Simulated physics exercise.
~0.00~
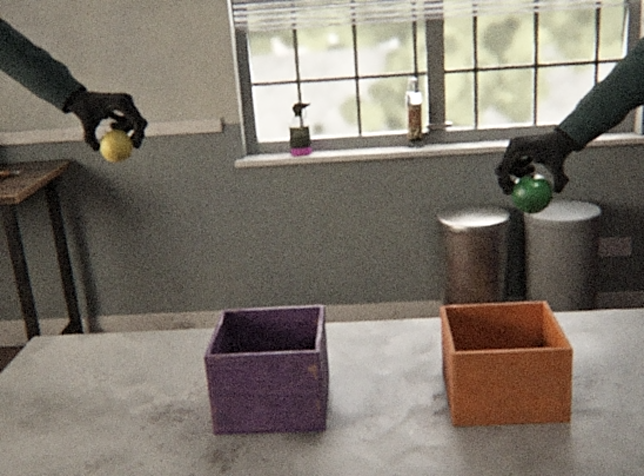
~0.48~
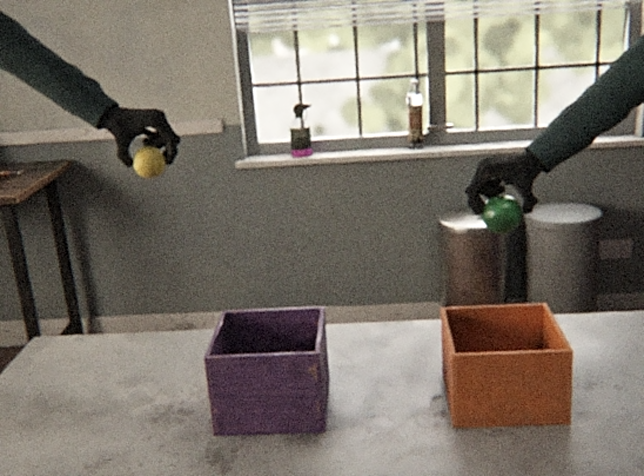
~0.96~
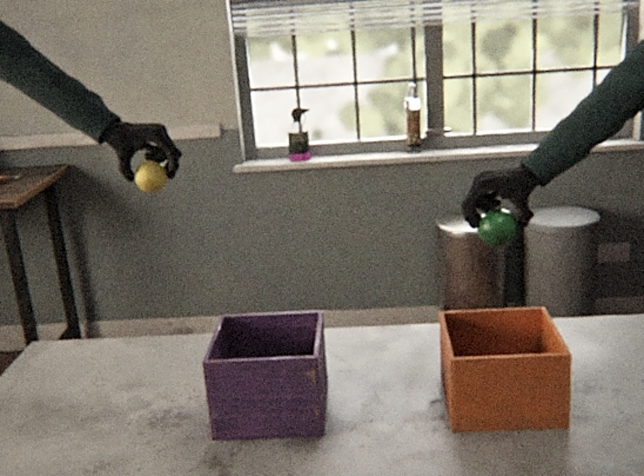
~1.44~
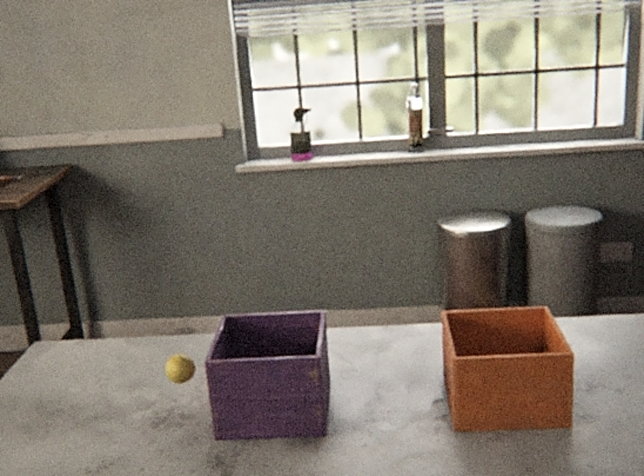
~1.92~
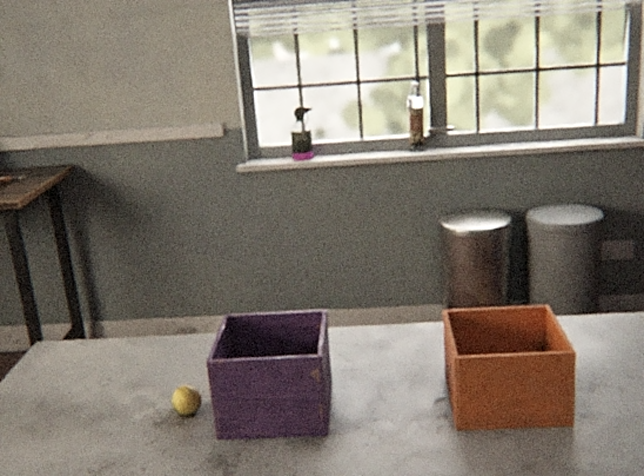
Two dark-gloved hands in dark sleeves reach in from the left and right, one holding a yellow lemon and the other a green apple, in a grey room seen from the front by a slightly swaying camera. Below them, a purple crate on the left and an orange basket on the right sit on a pale table, with a window and two metal bins behind. The hands move inward and slightly down, then let go and withdraw. The apple drops into the orange basket, out of sight. The lemon falls left of the purple crate and ends on the tabletop beside it.
